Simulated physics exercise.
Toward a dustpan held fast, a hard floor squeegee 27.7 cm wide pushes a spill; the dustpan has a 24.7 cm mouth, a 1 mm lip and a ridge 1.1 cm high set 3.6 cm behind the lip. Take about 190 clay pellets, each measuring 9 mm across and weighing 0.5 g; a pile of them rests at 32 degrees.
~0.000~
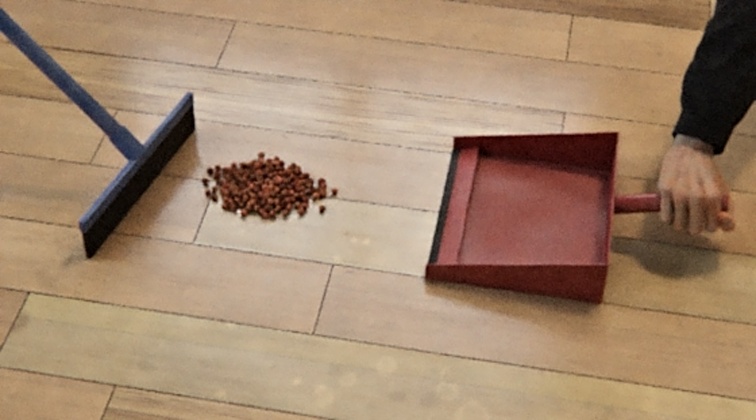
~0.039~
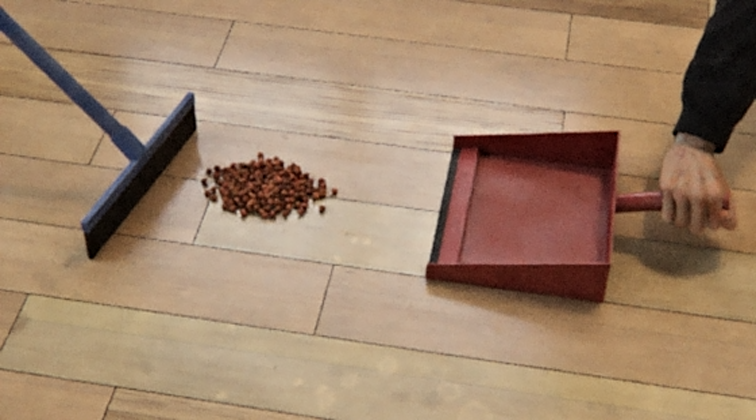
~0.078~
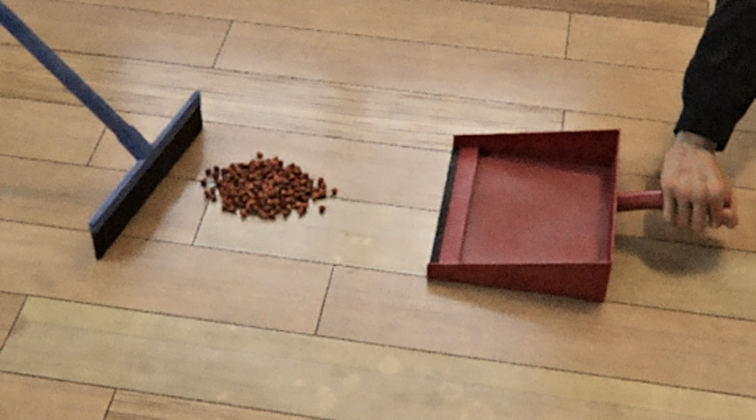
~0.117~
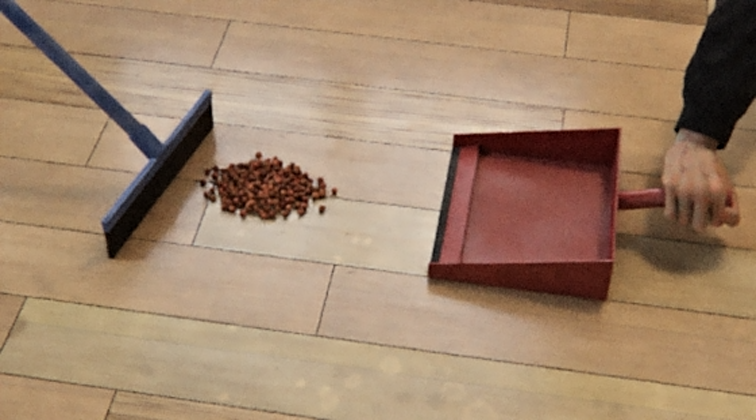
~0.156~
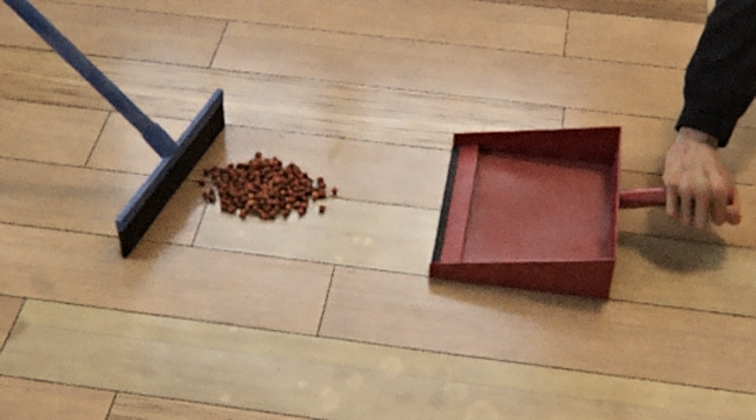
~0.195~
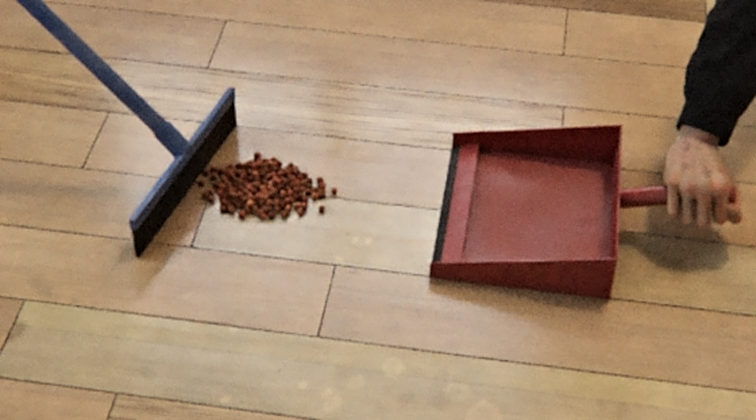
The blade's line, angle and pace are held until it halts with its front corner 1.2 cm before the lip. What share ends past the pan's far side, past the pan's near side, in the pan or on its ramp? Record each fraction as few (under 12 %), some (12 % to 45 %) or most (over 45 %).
Recorded: Far side few; near side few; pan few.
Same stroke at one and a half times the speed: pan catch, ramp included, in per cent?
Share: Near 10 %.
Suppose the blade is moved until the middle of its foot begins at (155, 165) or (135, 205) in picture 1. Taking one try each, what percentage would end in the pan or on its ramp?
The two tries give some 0 % and some 5 %.
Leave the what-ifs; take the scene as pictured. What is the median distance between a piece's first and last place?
The figure is about 20 cm.
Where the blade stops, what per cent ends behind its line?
Around 15 in a hundred.
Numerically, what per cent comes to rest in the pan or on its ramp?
It comes to close to 0 percent.
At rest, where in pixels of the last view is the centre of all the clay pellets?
Approximately (420, 197) in the last picture.
After 0.53 s, middle of the blade 19 cm from the lip; 0 % over the lip, far side 0 %, near side 0 %.
After 0.75 s, middle of the blade 10 cm from the lip; 0 % over the lip, far side 0 %, near side 0 %.
After 1.08 s, middle of the blade 4 cm from the lip; 0 % over the lip, far side 5 %, near side 0 %.
By 1.4 s all is still; far side 5 %, near side 0 %, pan 0 %, in front of the lip or behind the blade 95 %.
